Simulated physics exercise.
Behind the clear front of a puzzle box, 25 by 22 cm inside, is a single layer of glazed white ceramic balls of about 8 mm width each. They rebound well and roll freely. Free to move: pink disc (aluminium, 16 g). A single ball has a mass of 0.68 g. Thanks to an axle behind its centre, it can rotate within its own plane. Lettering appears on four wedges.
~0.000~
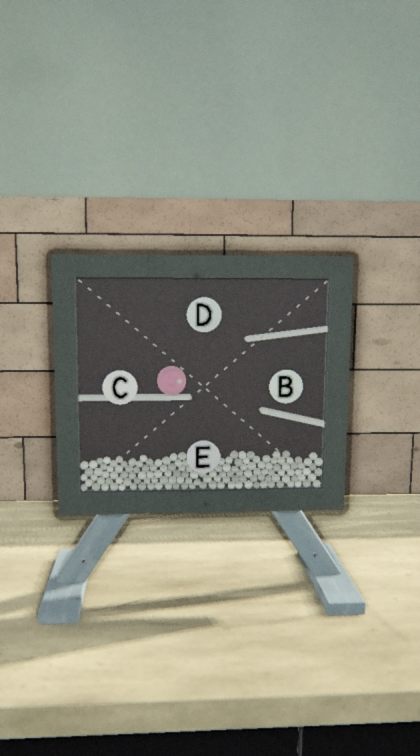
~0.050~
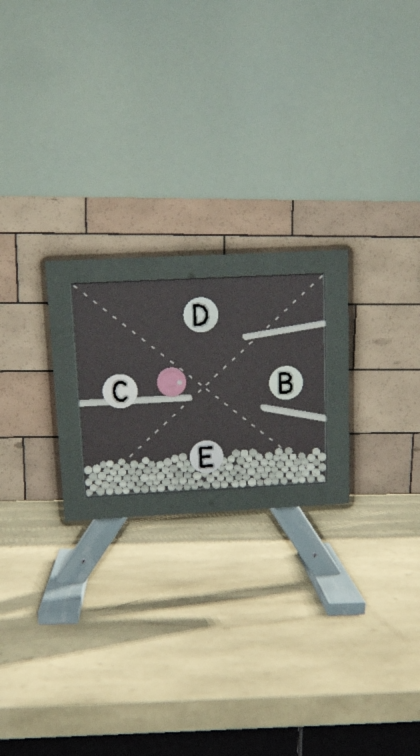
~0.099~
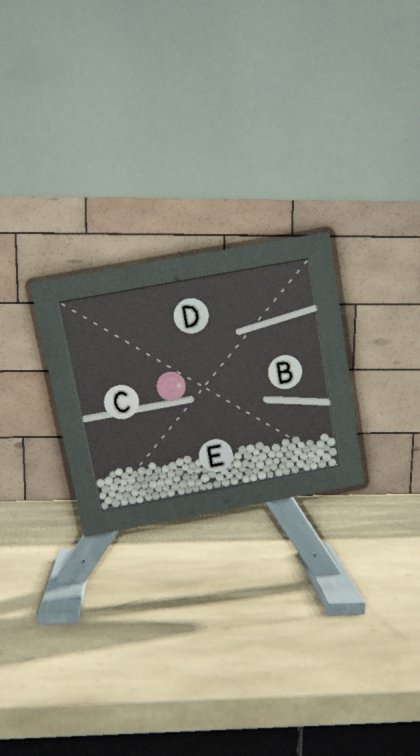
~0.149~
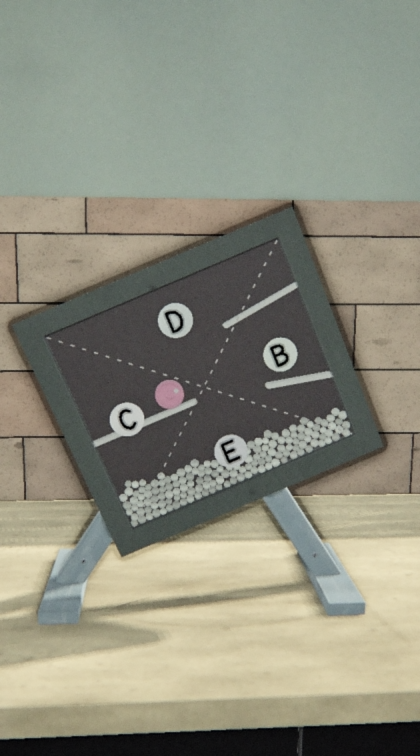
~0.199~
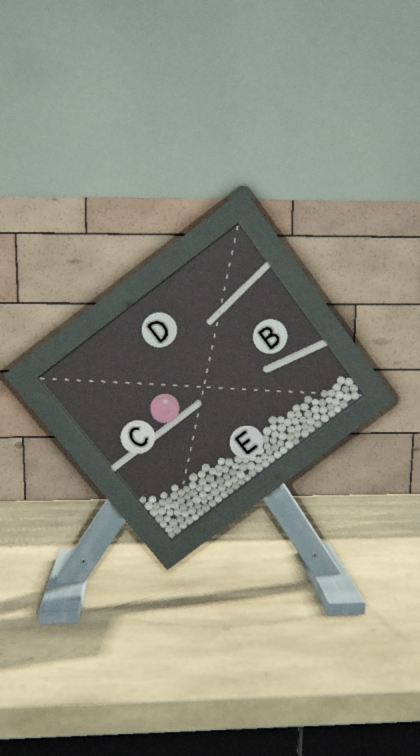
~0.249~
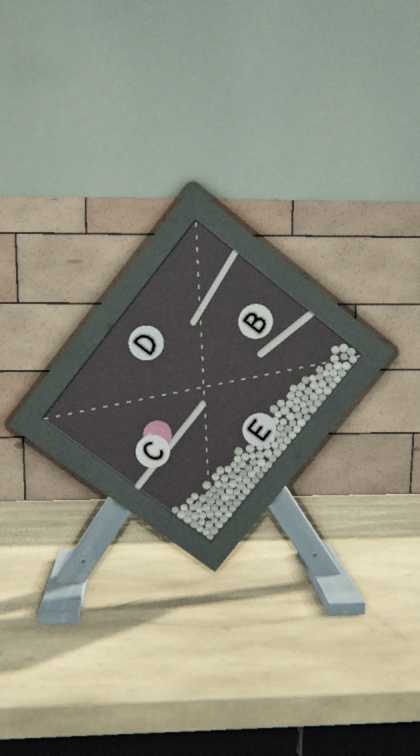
A framed board of small white balls on a stand turned steadily anticlockwise until steeply tilted, the balls shifting into a slope along its lower edge while a pink disc slid down-left along the ledge by C.
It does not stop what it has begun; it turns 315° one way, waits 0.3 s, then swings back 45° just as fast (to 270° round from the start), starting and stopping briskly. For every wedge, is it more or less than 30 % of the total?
Wedge B: More; wedge C: Less; wedge D: Less; wedge E: More.
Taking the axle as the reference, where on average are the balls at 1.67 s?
Left: About 2 cm; below: About 10 cm.
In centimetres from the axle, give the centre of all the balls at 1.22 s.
Position estimate: Right 1 cm, below 10 cm.
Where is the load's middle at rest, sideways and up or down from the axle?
Offset approx. 6 cm left, 8 cm below.
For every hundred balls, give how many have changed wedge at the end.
Some 55 per cent.
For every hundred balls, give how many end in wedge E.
Share: Approx. 45 %.
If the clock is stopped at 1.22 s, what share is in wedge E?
I'd put it near 50 in a hundred.
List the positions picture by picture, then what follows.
The first picture shows level; about 150 balls; balls centred (203, 472); top one (234, 455); pink disc (172, 381); B (286, 387), C (120, 388), D (204, 315), E (203, 457).
The second picture shows turned 3° anticlockwise; balls centred (206, 472); top one (289, 451).
The third picture shows turned 10° anticlockwise; balls centred (215, 471); top one (325, 438); wall ends (191, 399), (266, 400), (239, 332).
The fourth picture shows turned 23° anticlockwise; balls centred (229, 468); top one (335, 412); pink disc (169, 394).
The fifth picture shows turned 38° anticlockwise; balls centred (245, 461); top one (341, 381).
The sixth picture shows turned 52° anticlockwise; balls centred (261, 451); top one (344, 348); pink disc (158, 435); B (256, 321), C (153, 451), D (146, 343), E (259, 430).
By 1.22 s, it has come round 315° anticlockwise; the balls' middle is 1 cm right of and 10 cm below the centre; B 50 %, E 50 %.
By 1.67 s, it has come round 293° anticlockwise; the balls' middle is 2 cm left of and 10 cm below the centre; B 50 %, E 50 %.
By 1.82 s, it has come round 270° anticlockwise; the balls' middle is 6 cm left of and 8 cm below the centre; B 50 %, E 50 %.
At rest by 3.5 s, it has come round 270° anticlockwise; B 55 %, C 0 %, D 0 %, E 45 %.
